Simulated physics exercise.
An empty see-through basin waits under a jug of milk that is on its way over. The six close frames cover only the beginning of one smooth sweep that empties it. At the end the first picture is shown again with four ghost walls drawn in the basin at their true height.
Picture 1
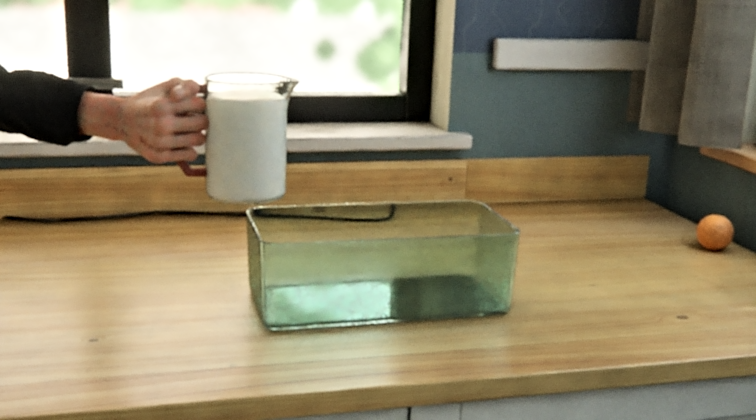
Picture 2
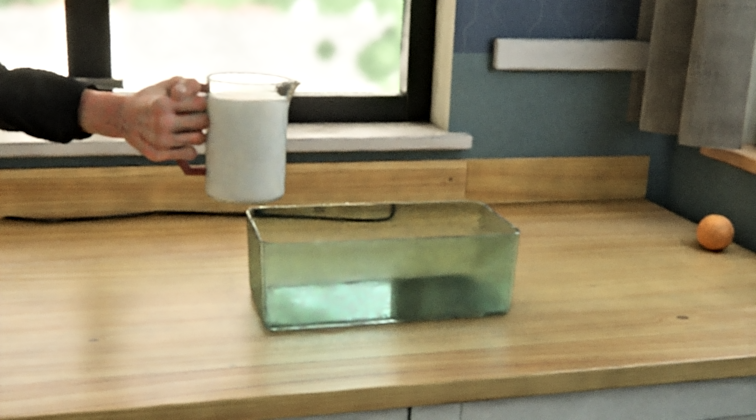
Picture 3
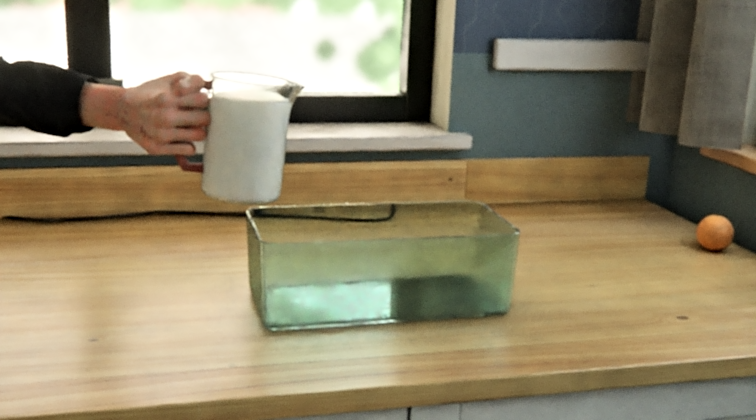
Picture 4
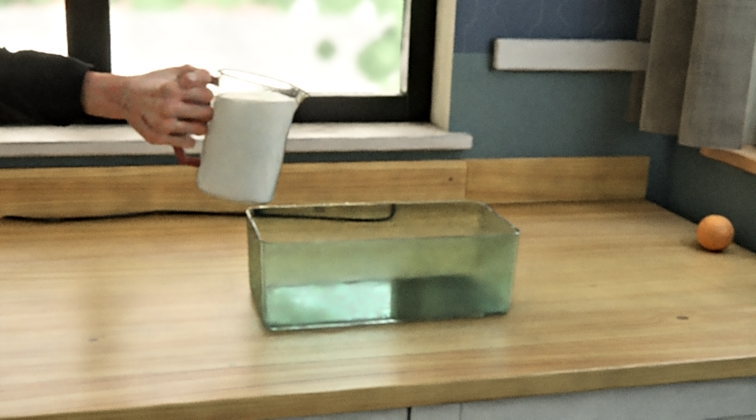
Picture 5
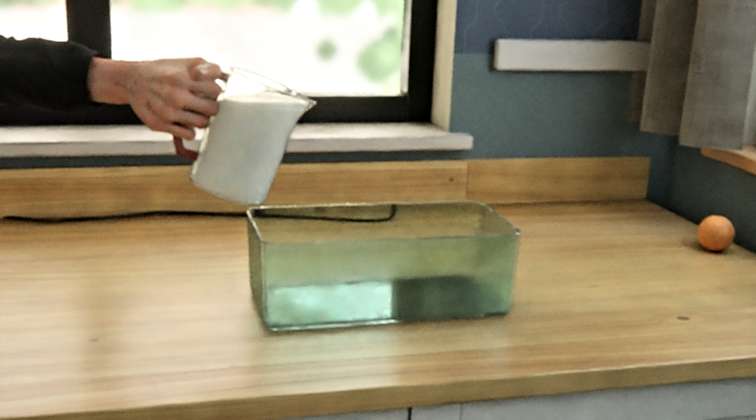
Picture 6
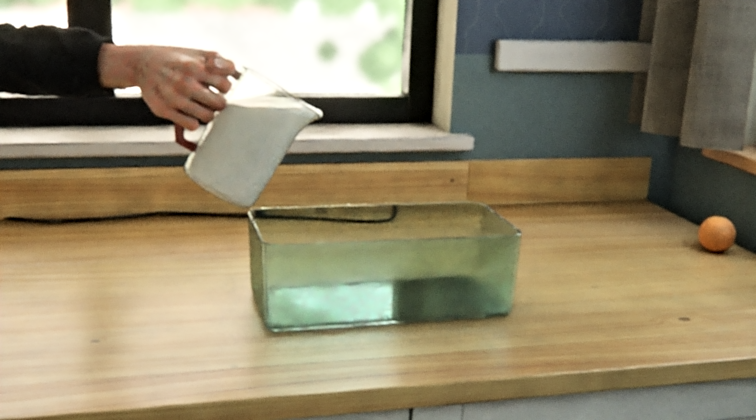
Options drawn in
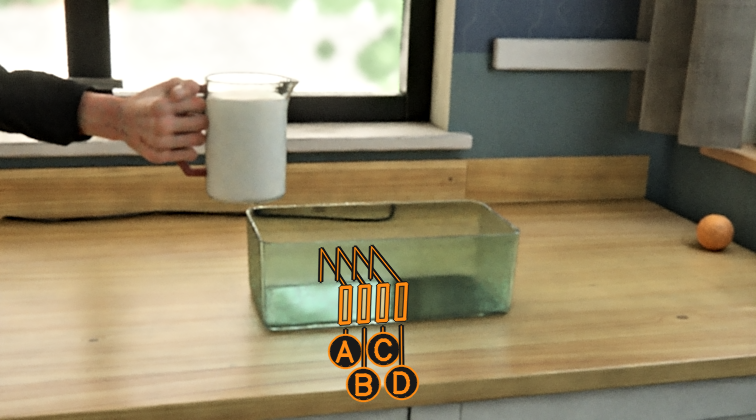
A hand holding a jug of milk gradually tilting it rightward above an empty see-through basin on a wooden counter.
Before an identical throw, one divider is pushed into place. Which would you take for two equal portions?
Position B.
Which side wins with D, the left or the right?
The left side.
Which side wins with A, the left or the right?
The right side.
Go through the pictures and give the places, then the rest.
Upright, lip at (298, 81); basin from (262, 328) to (509, 312); nothing has left yet, in the first frame.
Upright, lip at (300, 82); nothing has left yet, in the second frame.
Tipped about 5°, lip at (303, 86); nothing has left yet, in the third frame.
Tipped about 12°, lip at (309, 92); nothing has left yet, in the fourth frame.
Tipped about 21°, lip at (315, 102); nothing has left yet, in the fifth frame.
Tipped about 31°, lip at (320, 116); nothing has left yet, in the sixth frame.
In orange, A at (345, 329); B at (364, 328); C at (382, 327); D at (401, 325).
Choosing A, about 19 % ends left of the wall and 80 % right of it.
Choosing B, about 49 % ends left of the wall and 50 % right of it.
Choosing C, about 79 % ends left of the wall and 15 % right of it; 6 % is lost outside.
Choosing D, about 93 % ends left of the wall and 4 % right of it; 3 % is lost outside.
